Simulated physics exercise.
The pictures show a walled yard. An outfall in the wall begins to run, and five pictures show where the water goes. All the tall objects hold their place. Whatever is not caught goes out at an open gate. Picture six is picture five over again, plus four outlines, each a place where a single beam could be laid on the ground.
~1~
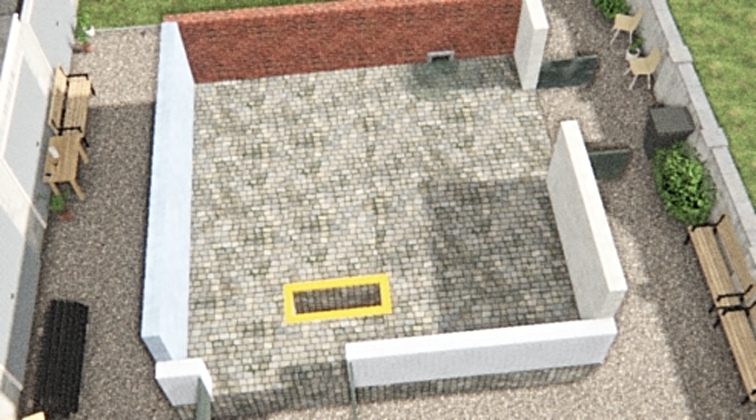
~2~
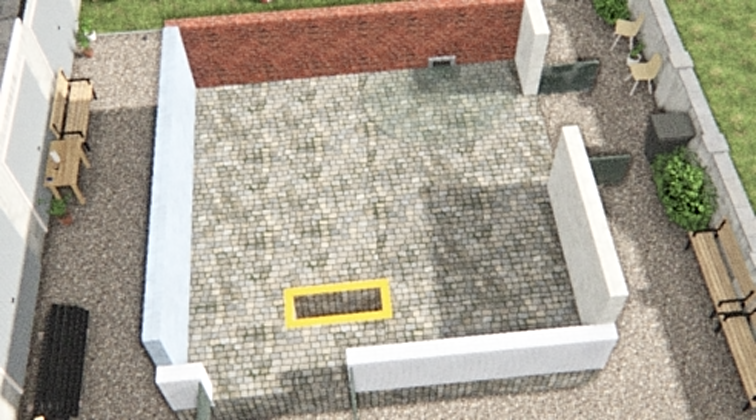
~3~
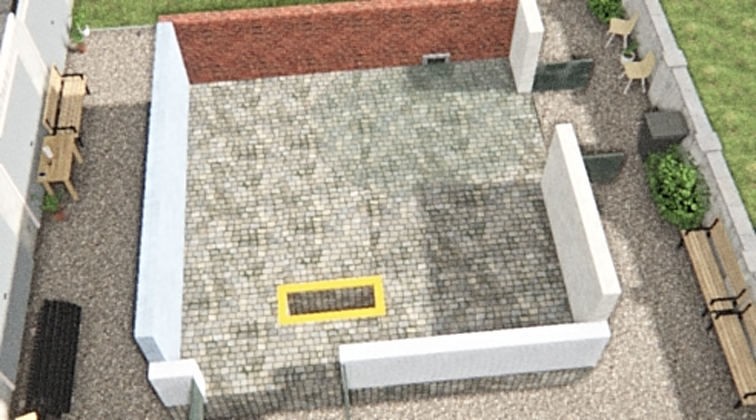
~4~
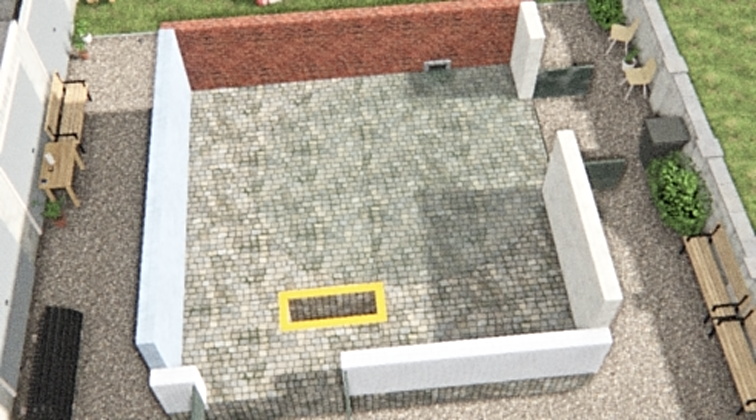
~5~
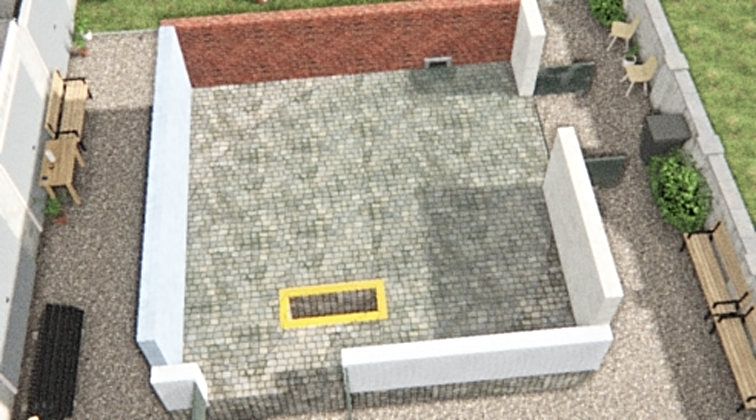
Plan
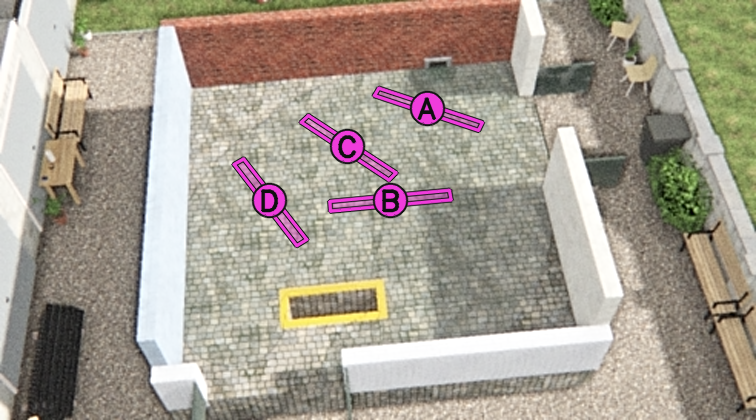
Walled cobbled yard slowly darkening with a faint wet sheen spreading from the back right corner toward the yellow-framed drain.
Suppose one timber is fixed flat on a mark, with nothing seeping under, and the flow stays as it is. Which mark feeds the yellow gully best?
D beats the others.
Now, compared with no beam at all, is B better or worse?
It is worse.
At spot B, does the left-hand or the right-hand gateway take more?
More leaves on the left.
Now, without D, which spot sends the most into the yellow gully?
C.
On the marked copy, A from (376, 91) to (480, 126); B from (330, 206) to (450, 195); C from (304, 118) to (392, 176); D from (238, 161) to (301, 242).
Choosing A, about 7 % of the stream goes into the yellow gully, about 93 % out by the gates.
Choosing B, about 9 % of the stream goes into the yellow gully, about 91 % out by the gates.
Choosing C, about 30 % of the stream goes into the yellow gully, about 70 % out by the gates.
Choosing D, about 56 % of the stream goes into the yellow gully, about 44 % out by the gates.
